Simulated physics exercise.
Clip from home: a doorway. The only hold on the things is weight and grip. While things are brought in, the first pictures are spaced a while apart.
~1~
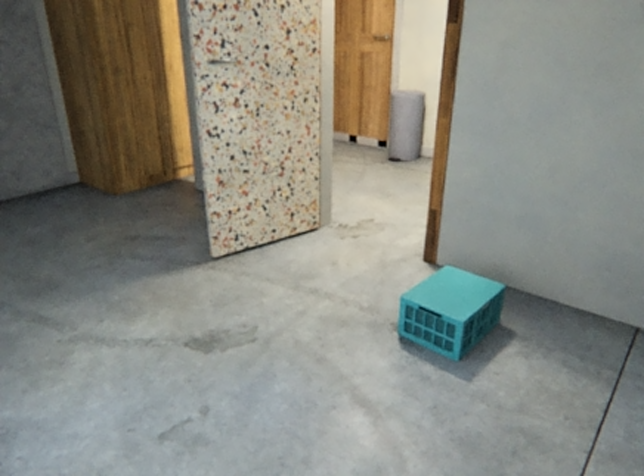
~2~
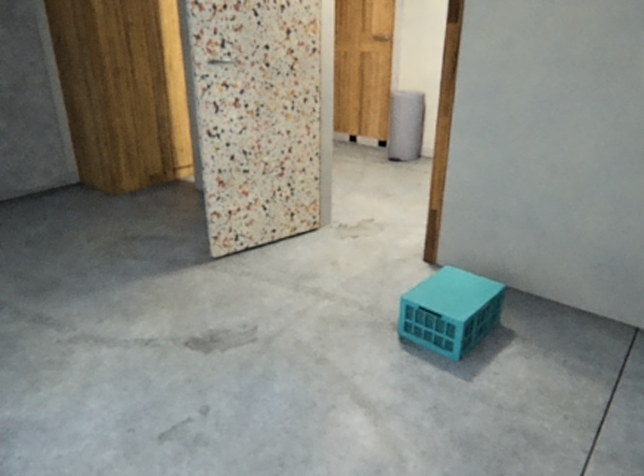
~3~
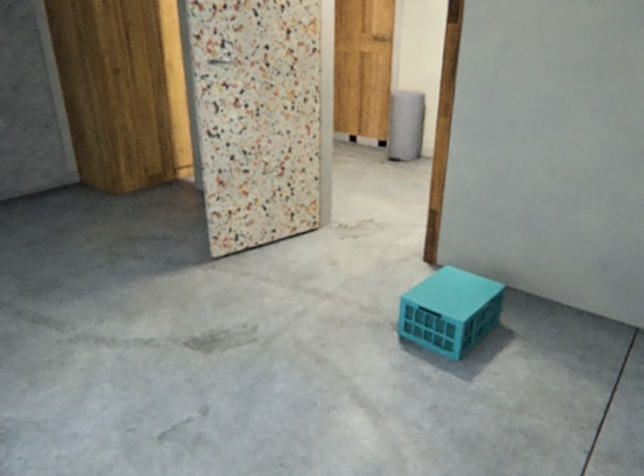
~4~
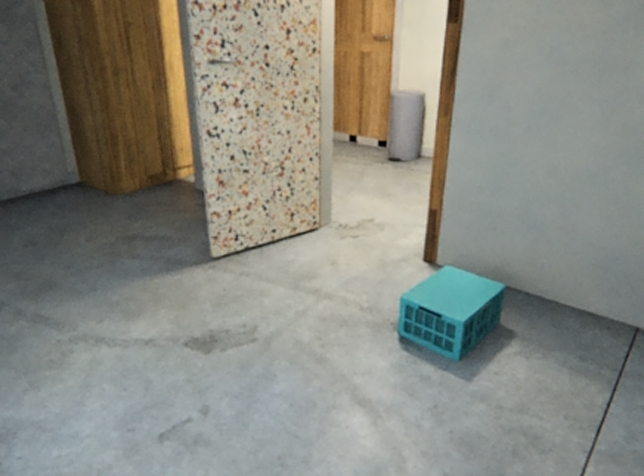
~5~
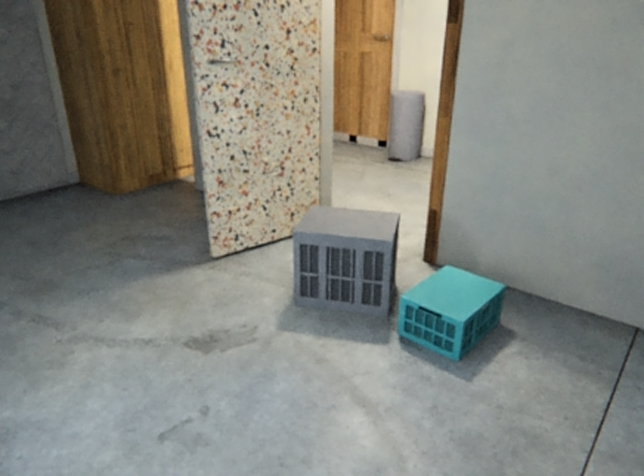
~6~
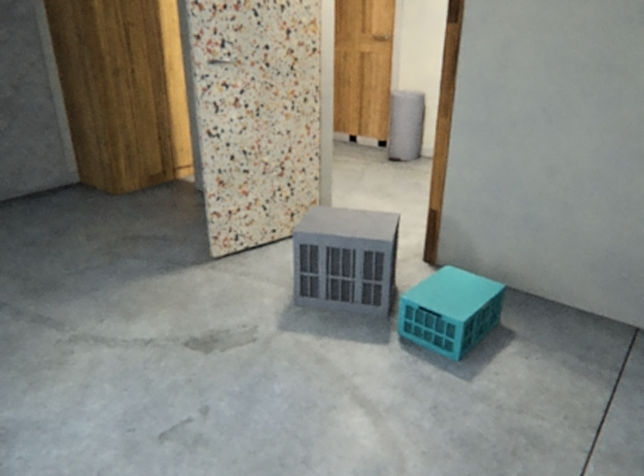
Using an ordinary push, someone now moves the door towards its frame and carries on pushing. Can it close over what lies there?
The attempt is thwarted.
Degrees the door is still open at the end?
Roughly 55°.
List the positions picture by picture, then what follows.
The first picture shows door wide open and still; turquoise crate (452, 310).
The second picture shows door wide open and still; turquoise crate (452, 310).
The third picture shows door wide open and still; turquoise crate (452, 310).
The fourth picture shows door wide open and still; turquoise crate (452, 310).
The fifth picture shows door wide open and still; turquoise crate (452, 310).
The sixth picture shows door wide open and still; grey chest (348, 259); turquoise crate (452, 310).
Then, 0.70 s later than the last frame, door 86° open.
Then, 1.10 s later than the last frame, door 66° open.
When it is over, door 56° open; both as before. End places, in pixels of the last picture, grey chest near (351, 259).
